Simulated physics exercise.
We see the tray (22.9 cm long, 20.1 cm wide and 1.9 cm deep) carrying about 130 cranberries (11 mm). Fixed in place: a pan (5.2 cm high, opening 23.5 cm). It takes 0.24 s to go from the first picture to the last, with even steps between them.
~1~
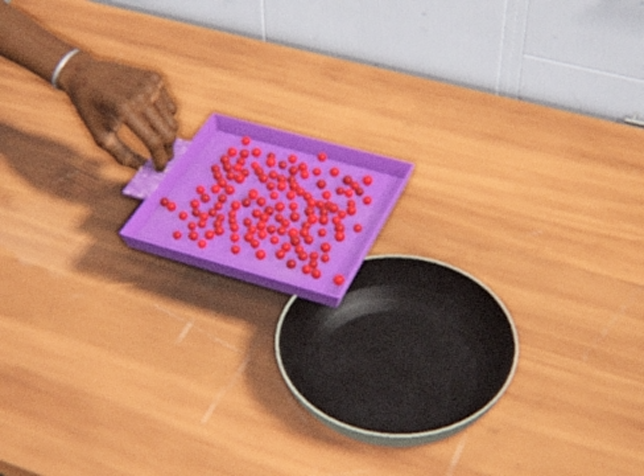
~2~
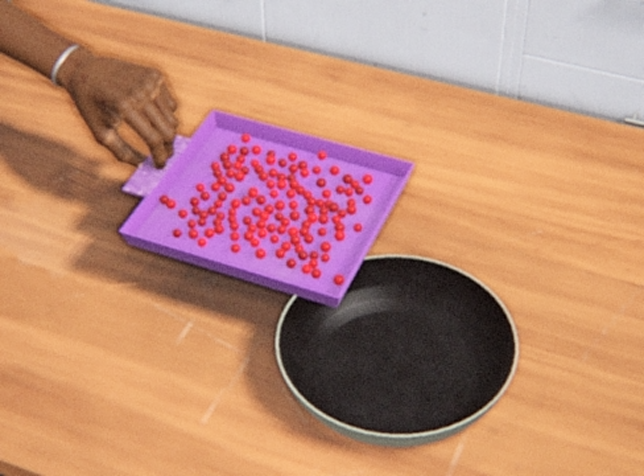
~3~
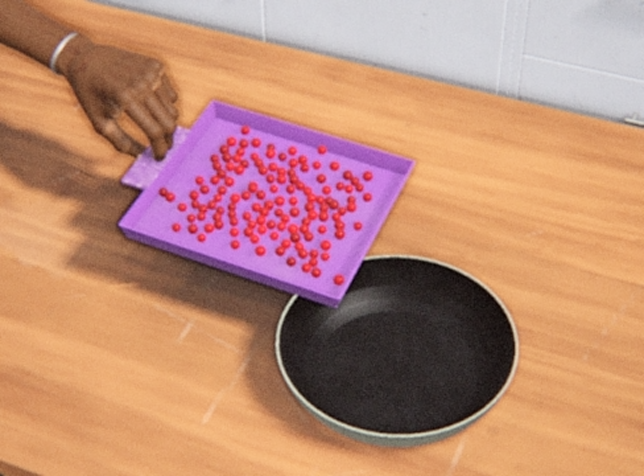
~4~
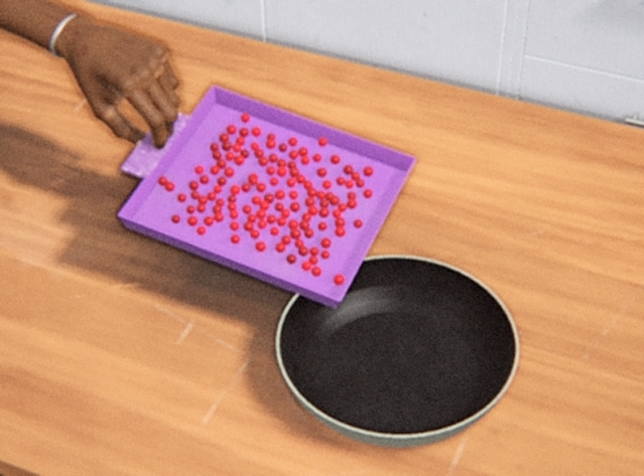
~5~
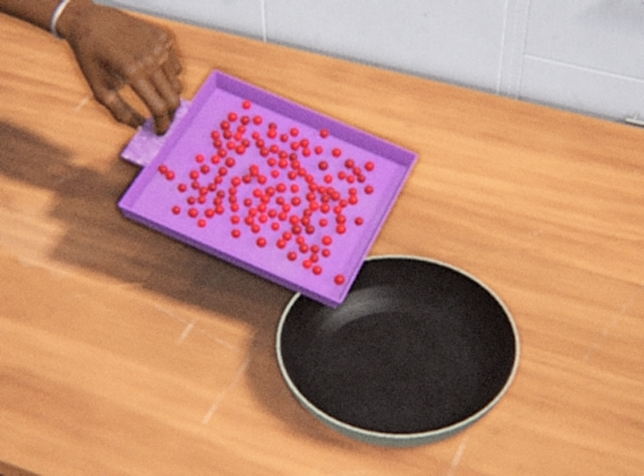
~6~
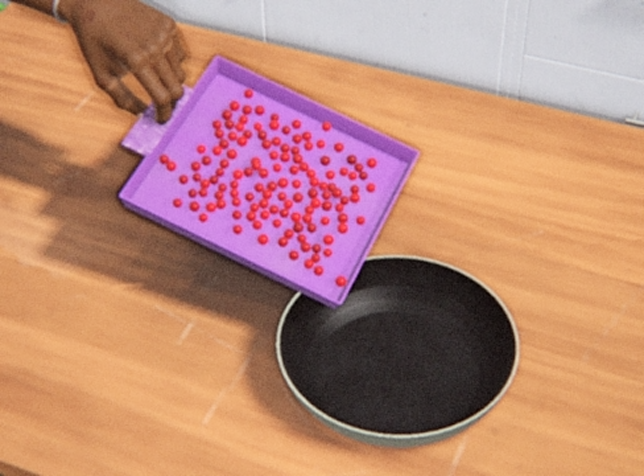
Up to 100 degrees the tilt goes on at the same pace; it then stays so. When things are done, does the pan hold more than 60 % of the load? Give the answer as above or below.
Answer: Above.
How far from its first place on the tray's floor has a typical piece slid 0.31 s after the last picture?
Around 8 cm.
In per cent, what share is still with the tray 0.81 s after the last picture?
Roughly 60 %.
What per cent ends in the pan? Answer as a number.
About 100 %.
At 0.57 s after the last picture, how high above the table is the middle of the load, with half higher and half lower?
Median height reading: Approx. 14 cm.
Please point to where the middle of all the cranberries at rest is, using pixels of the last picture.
Around (389, 381).
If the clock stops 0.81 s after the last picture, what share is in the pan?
About 30 per cent by then.
Then, 0.31 s after the last picture, tilt 48 degrees; tray 100 %; middle of all pieces on or above the table near (330, 219).
Then, 0.57 s after the last picture, tilt 74 degrees; pan 10 %, tray 90 %; middle of all pieces on or above the table near (350, 240).
Then, 0.81 s after the last picture, tilt 97 degrees; pan 30 %, tray 60 %, in the air 10 %; middle of all pieces on or above the table near (370, 285).
Then, 1.04 s after the last picture, tilt 100 degrees; pan 100 %; middle of all pieces on or above the table near (387, 371).
In the end, pan 100 %.
